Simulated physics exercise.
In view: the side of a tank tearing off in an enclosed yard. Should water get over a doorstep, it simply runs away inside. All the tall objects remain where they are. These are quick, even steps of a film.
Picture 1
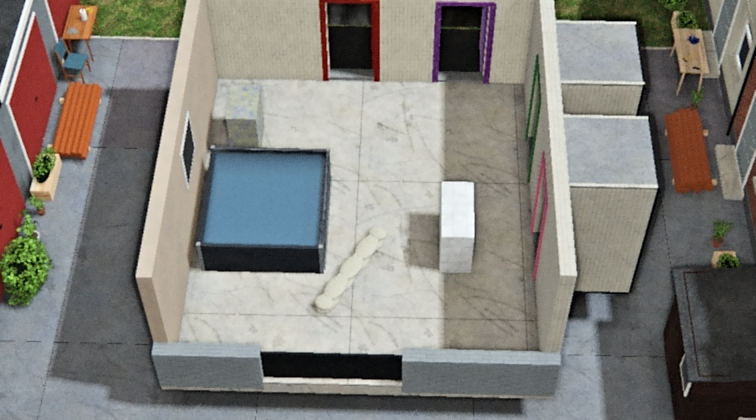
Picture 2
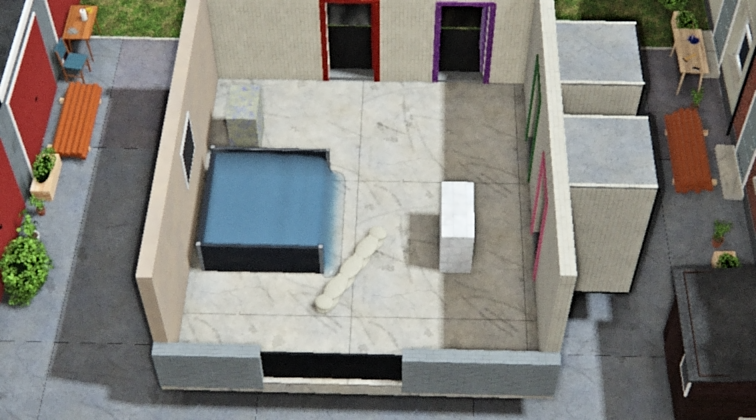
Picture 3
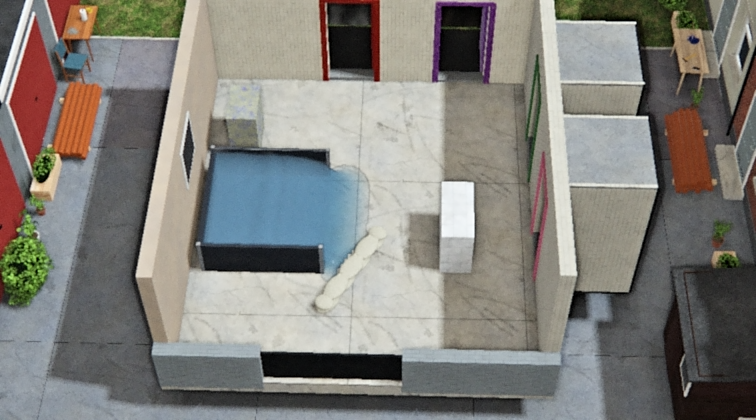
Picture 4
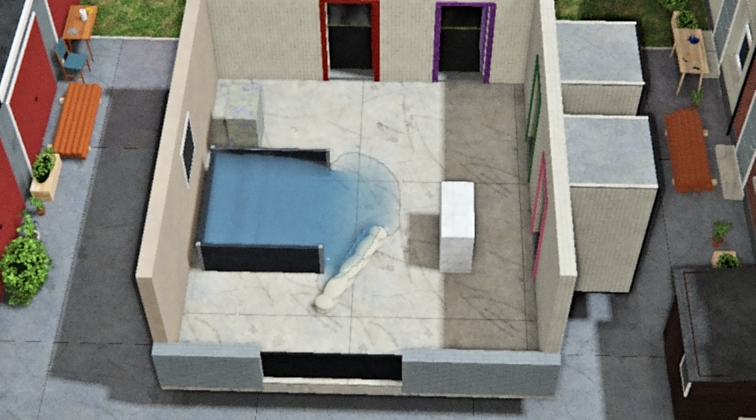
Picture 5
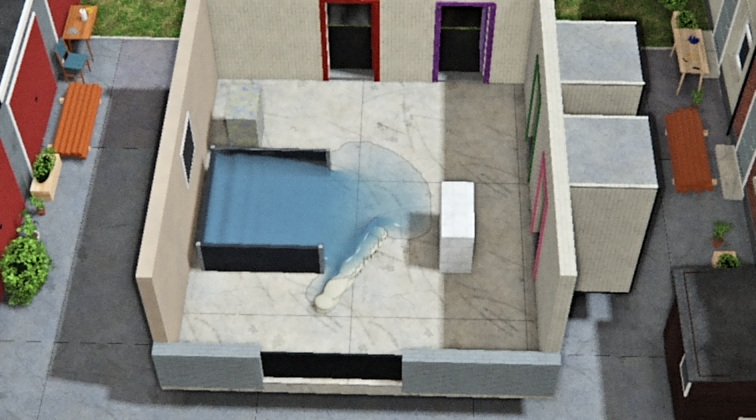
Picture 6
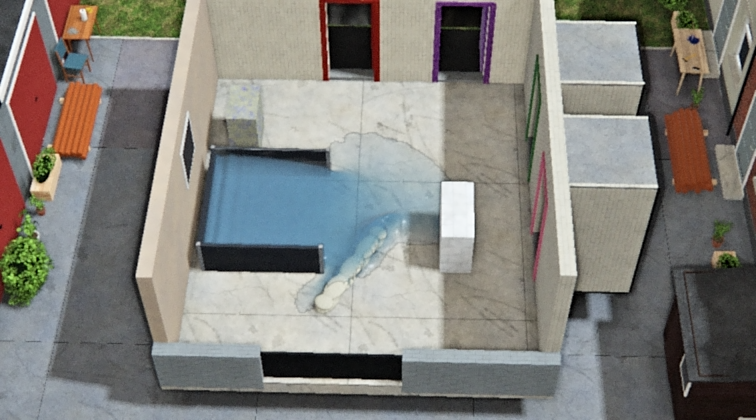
Blue water poured out of the open right side of a dark tank in a walled yard, spread across the pale marble floor, washed around a lumpy pale barrier and reached a white block.
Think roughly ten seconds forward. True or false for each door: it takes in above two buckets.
The green door, true; the purple door, true; the pink door, false; the red door, false.
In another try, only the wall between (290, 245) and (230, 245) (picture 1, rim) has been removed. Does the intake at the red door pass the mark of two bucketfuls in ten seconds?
Then: The red door stays under.
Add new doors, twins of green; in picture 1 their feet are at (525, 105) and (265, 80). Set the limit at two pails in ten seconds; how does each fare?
In order: Tops the limit, stays within it.
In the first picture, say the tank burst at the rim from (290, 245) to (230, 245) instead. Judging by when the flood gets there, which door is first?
It would be the door marked pink.
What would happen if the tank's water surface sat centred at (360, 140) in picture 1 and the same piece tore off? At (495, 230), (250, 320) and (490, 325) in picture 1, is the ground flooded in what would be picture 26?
As listed: Flooded, clear, wet.
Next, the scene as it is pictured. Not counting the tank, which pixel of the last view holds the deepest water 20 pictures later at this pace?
Deepest point: Roughly (517, 89).
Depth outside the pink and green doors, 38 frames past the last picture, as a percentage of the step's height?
In turn 70 and 70 per cent.
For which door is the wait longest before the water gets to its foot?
Answer - the red one.
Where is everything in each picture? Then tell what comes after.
Still water in the water tank at (265, 199), in the first frame.
Water pours out at (324, 214) and has run to (339, 175), in the second frame.
The front is at (352, 170), out from the gap at (324, 216), in the third frame.
Water pours out at (324, 217) and has run to (375, 163), in the fourth frame.
Water pours out at (324, 217) and has run to (416, 174), in the fifth frame.
The front is at a hidden place, out from the gap at (324, 217), in the sixth frame.
A moment on, water covers 40 % of the floor; the green door wet at the sill, nothing in, the purple door not reached, the pink door not reached, the red door not reached.
Next, water covers 65 % of the floor; the green door over two buckets in, the purple door not reached, the pink door wet at the sill, nothing in, the red door not reached.
Then, water covers 75 % of the floor; the green door far over two buckets in, the purple door over two buckets in, the pink door wet at the sill, nothing in, the red door not reached.
Later, water covers 90 % of the floor; the green door far over two buckets in, the purple door far over two buckets in, the pink door wet at the sill, nothing in, the red door wet at the sill, nothing in.
In the end, water covers 95 % of the floor; the green door far over two buckets in, the purple door far over two buckets in, the pink door wet at the sill, nothing in, the red door wet at the sill, nothing in.
